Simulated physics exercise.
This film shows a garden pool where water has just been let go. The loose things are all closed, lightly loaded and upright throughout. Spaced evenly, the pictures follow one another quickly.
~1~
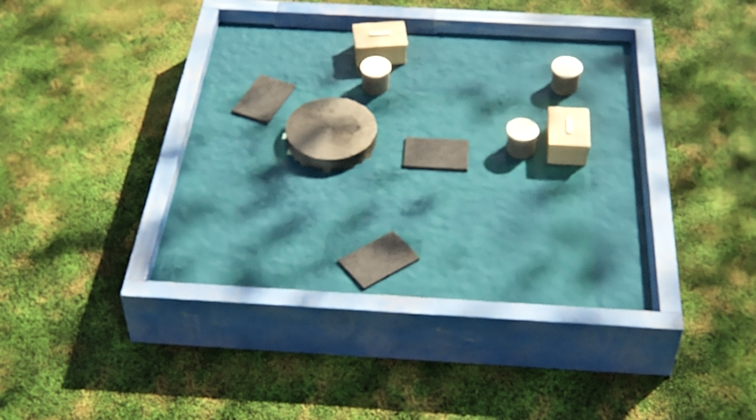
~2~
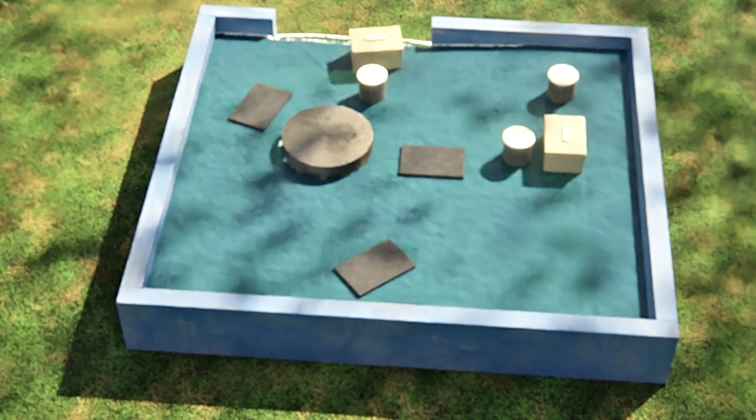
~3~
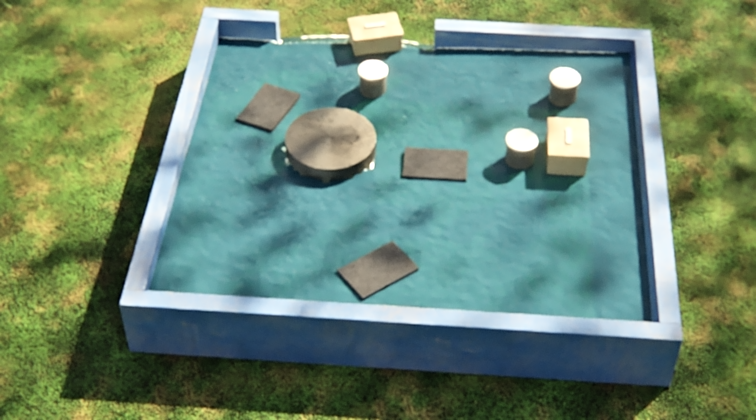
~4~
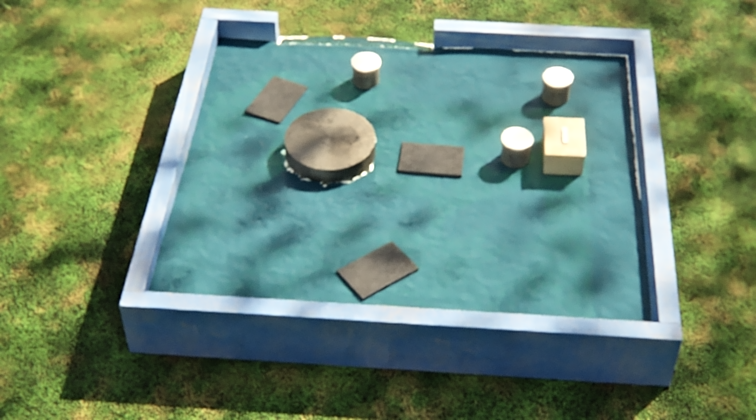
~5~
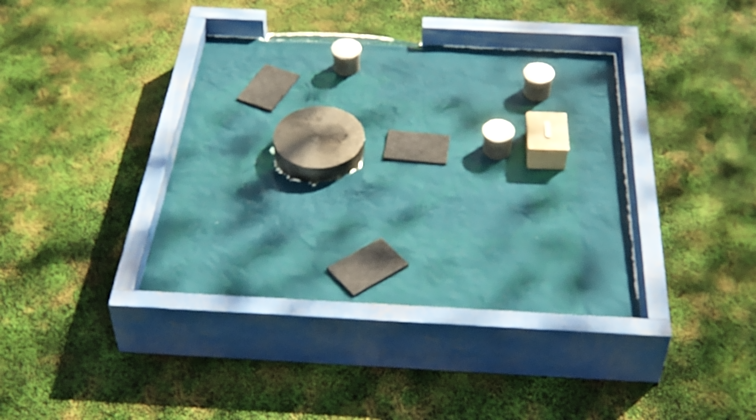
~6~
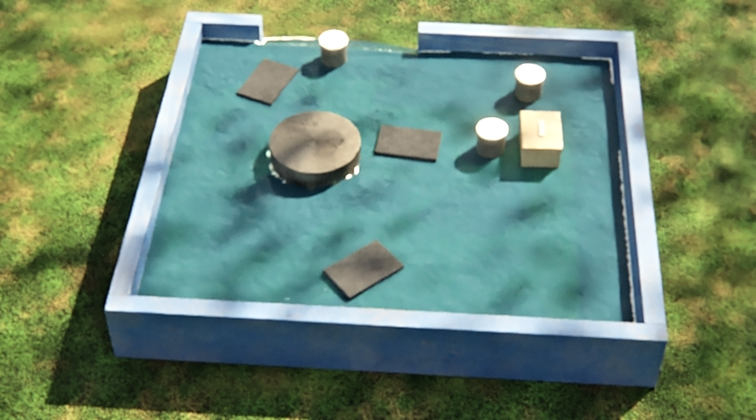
In this clip, a gap appears in the back wall of a blue-edged garden pool, and a pale box beside it passes out of view through the opening, while pails and dark flat floats drift slightly toward the back.
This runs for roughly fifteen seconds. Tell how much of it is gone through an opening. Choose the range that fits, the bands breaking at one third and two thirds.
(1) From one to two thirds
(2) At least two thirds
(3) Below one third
2, at least two thirds.
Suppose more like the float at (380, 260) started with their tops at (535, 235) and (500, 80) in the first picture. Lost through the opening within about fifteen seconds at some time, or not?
Remains, escapes.
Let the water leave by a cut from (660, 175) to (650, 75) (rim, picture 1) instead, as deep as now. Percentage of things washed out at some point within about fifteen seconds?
I'd put it near 60 percent.
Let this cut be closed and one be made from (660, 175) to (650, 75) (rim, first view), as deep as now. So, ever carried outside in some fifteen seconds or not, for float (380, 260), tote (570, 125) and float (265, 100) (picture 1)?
Going through them in sequence: Trapped, then gets out, then trapped.
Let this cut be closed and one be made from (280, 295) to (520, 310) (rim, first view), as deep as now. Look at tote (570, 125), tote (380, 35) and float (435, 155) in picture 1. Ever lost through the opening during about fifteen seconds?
Ordered result: Exited / retained / exited.
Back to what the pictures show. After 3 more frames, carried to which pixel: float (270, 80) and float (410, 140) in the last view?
Look for them at about (294, 49) and about (391, 110).
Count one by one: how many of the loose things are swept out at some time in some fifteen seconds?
That adds up to 6.
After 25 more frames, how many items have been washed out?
The number comes out at 6.
A moment on, 2 of 8 are out; 6 afloat.
Next, 4 of 8 are out; 4 afloat.
Later, 6 of 8 are out; 2 afloat.
In the end, 6 of 8 are out; 2 afloat.
